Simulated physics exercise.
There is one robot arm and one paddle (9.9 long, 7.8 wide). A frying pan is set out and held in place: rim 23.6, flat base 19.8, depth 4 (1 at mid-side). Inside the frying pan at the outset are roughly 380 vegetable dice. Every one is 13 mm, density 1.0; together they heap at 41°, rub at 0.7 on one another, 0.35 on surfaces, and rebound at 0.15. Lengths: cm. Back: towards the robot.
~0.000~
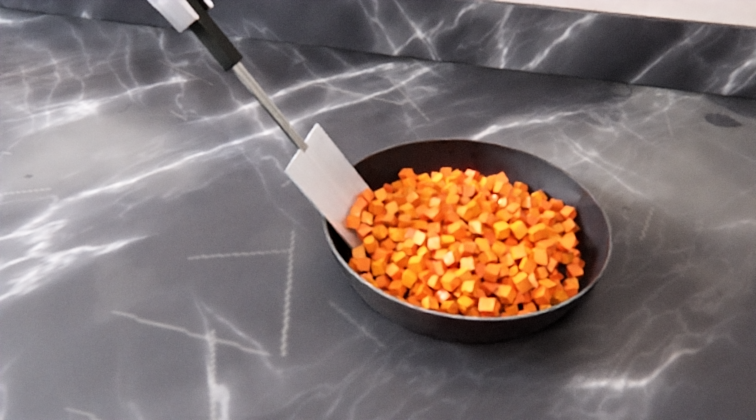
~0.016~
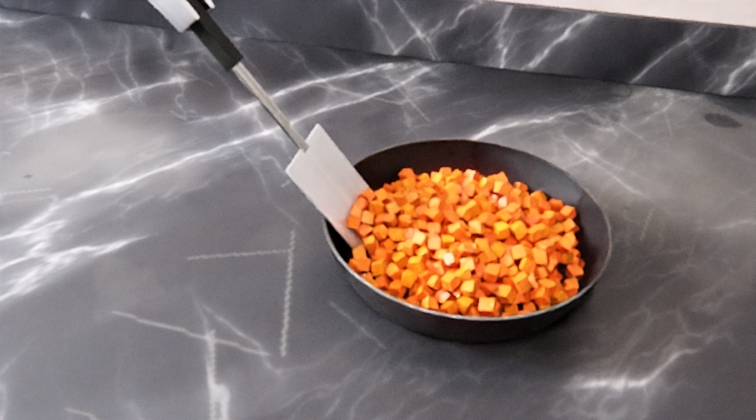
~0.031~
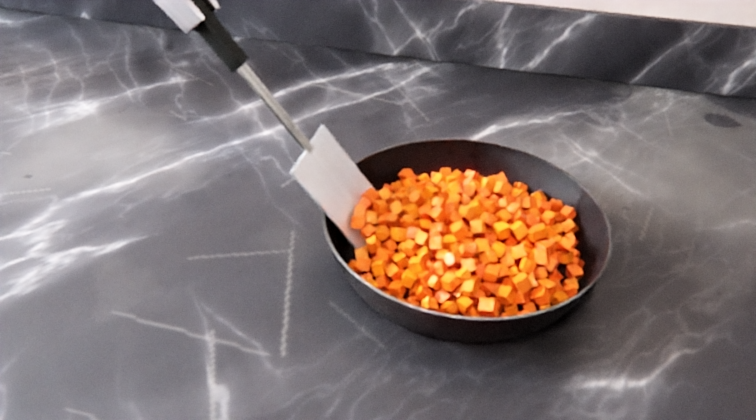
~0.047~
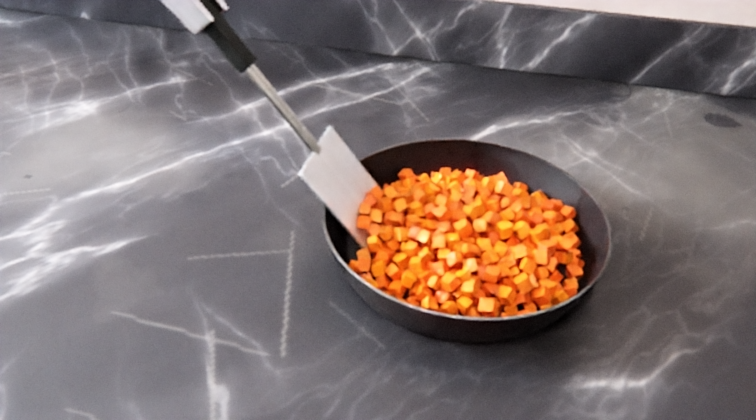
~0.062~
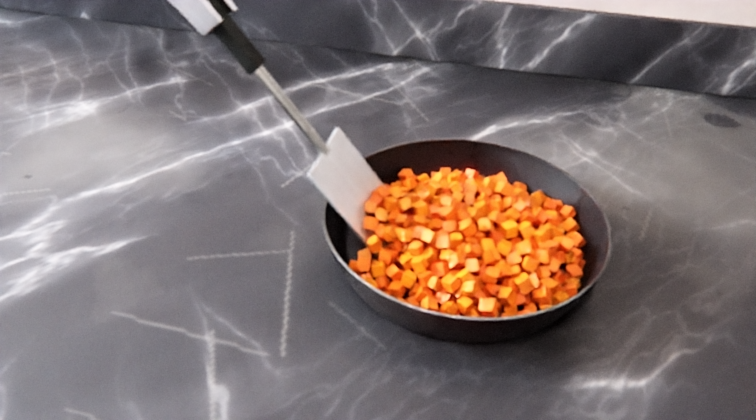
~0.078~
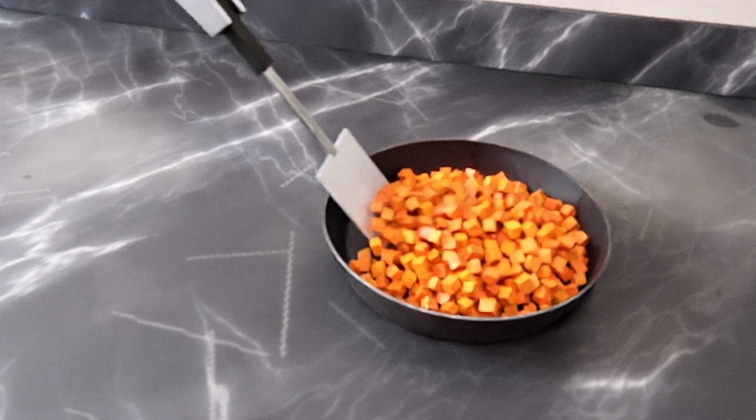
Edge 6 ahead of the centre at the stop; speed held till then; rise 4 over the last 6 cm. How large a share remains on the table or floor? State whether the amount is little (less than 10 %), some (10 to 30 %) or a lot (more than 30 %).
The amount is little, less than 10 %.
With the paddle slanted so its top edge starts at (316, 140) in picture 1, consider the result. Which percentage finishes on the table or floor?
About 5 per cent.
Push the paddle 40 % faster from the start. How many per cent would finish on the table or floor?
Some 20 in a hundred.
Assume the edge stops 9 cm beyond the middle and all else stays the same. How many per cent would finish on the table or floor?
In that case about 25 percent ends on the table or floor.
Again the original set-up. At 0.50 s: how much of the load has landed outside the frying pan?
It is near 5 percent.
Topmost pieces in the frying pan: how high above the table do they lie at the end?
About 7.5 cm above the table.
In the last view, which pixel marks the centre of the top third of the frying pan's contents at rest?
Around (559, 237).
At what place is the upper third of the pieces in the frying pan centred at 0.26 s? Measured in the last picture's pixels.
Roughly pixel (505, 216).
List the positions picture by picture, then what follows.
The first picture shows paddle top edge at (302, 146), sloping 52°; upper third of the load around (466, 228), from x 355 to 575, top at y 175; 385 in the frying pan.
The second picture shows paddle top edge at (303, 146), sloping 52°; upper third of the load around (465, 228), from x 355 to 575, top at y 175.
The third picture shows paddle top edge at (308, 147), sloping 52°; upper third of the load around (465, 226), from x 355 to 575, top at y 175.
The fourth picture shows paddle top edge at (316, 148), sloping 52°; upper third of the load around (462, 222), from x 355 to 575, top at y 175.
The fifth picture shows paddle top edge at (324, 150), sloping 52°; upper third of the load around (467, 223), from x 355 to 580, top at y 175.
The sixth picture shows paddle top edge at (332, 151), sloping 52°; upper third of the load around (468, 224), from x 355 to 580, top at y 175; 385 in the frying pan.
After 0.17 s, sloping 52°, highest piece 6 above the table; 385 in the frying pan.
After 0.26 s, sloping 52°, highest piece 9 above the table; 385 in the frying pan.
After 0.50 s, sloping 52°, highest piece 7 above the table; 364 in the frying pan, 20 on the table or floor, 1 on the blade or in flight.
After 1.55 s, sloping 52°, highest piece 7 above the table; 362 in the frying pan, 23 on the table or floor.
At rest, 362 in the frying pan, 23 on the table or floor. That is 6 % on the table or floor.
